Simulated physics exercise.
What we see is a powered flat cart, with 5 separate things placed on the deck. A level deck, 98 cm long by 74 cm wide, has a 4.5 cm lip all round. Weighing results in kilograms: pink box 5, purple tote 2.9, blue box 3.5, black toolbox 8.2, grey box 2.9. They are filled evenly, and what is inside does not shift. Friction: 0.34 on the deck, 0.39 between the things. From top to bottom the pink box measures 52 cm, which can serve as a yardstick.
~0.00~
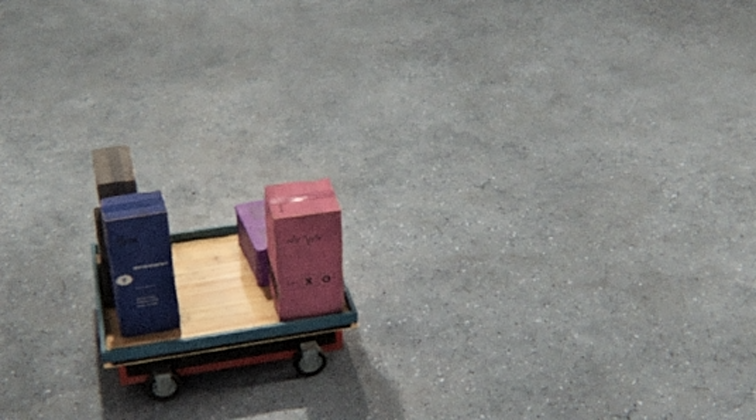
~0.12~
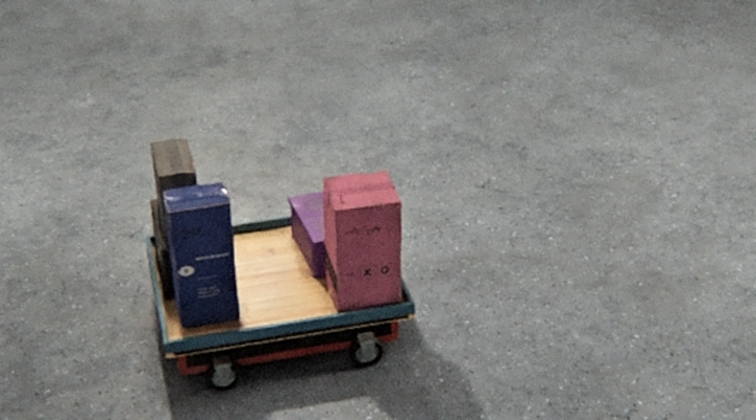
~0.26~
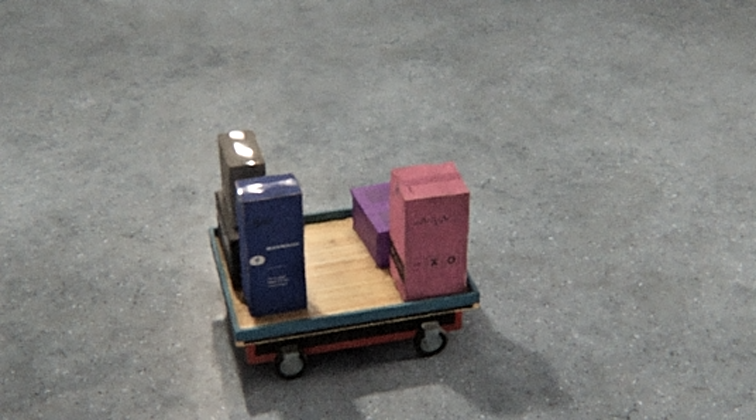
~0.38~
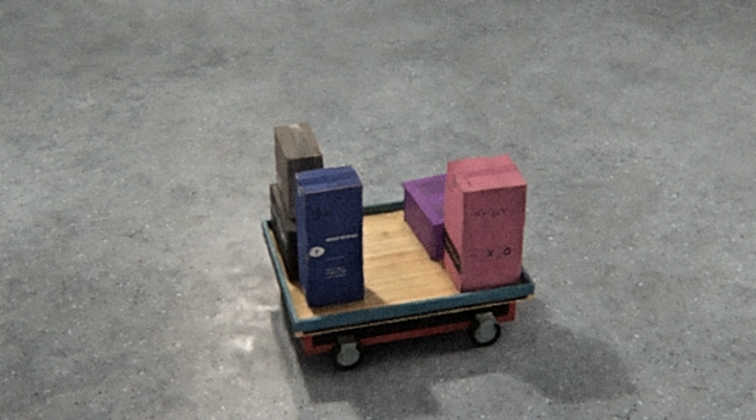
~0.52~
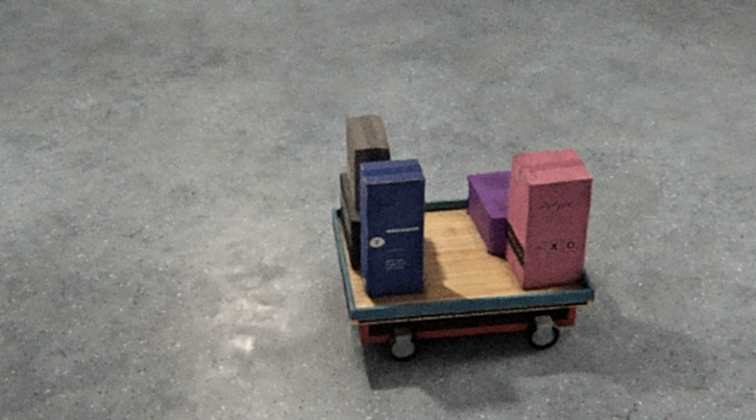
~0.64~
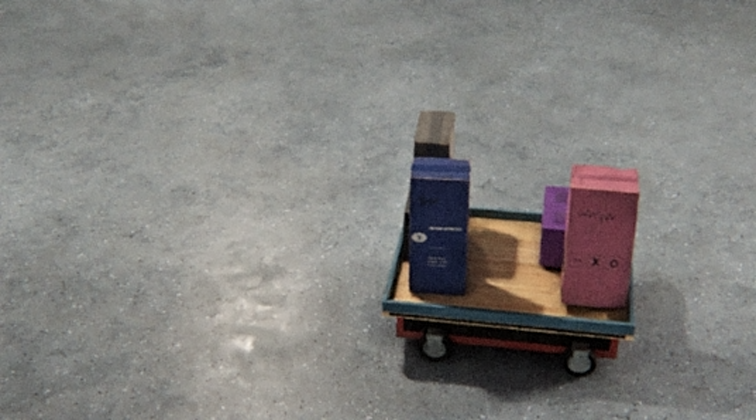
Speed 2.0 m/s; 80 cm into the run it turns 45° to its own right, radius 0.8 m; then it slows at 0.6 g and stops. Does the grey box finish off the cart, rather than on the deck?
Yes.
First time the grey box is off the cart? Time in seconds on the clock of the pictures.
Somewhere about 1.0 s.
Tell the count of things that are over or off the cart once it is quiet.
Total: 2.
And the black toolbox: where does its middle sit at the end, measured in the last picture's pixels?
Its centre ends close to (679, 277) in the last view.
After 0.94 s, cart has run 186 cm, turned 45°; grey box leaning 4° near (597, 166); pink box leaning 10°; blue box leaning 7°.
After 1.34 s, cart has run 207 cm, turned 45°, stopped; pink box and grey box now off the cart; blue box slid 25 cm; black toolbox slid 23 cm.
At rest (3.2 s), off the cart, pink box and grey box; not toppled but over 10 cm from the start, blue box and black toolbox; the last one in place, give or take 10 cm. In the last view, grey box near (747, 302).
